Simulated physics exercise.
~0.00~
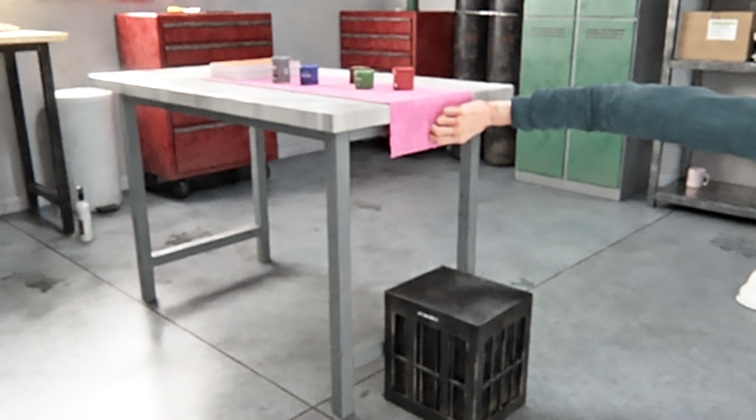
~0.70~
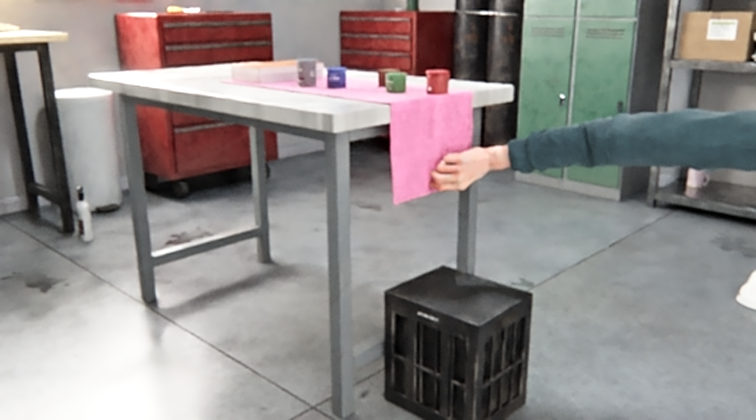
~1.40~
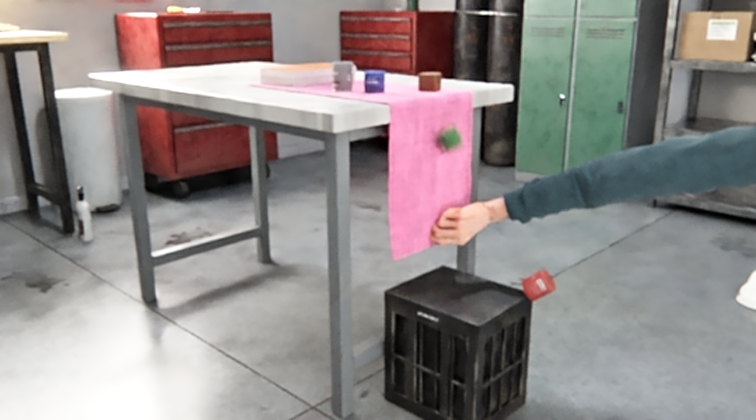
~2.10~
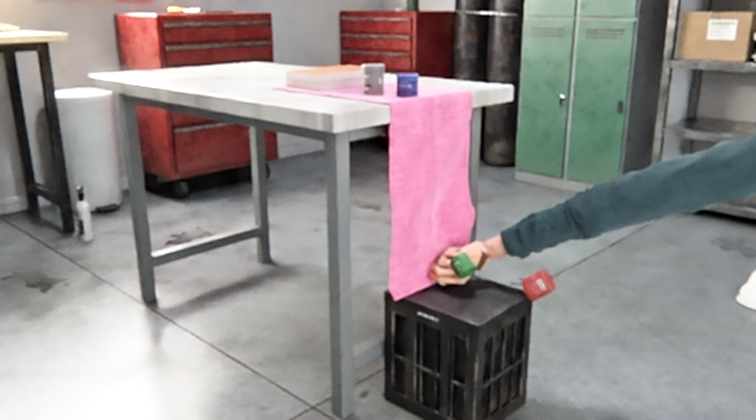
To begin with, a hand reaching in from the right holds the end of a pink runner hanging over a workshop table, with a row of small pots and other items on the cloth. The hand draws the hem steadily down, and the row slides right toward the edge. The red pot goes over first and comes to rest by the black crate below, while the green one drops down along the cloth. A small brown cube then leaves the tabletop too. Finally the hem reaches the crate, with three items fallen and the blue and grey ones still on the table.
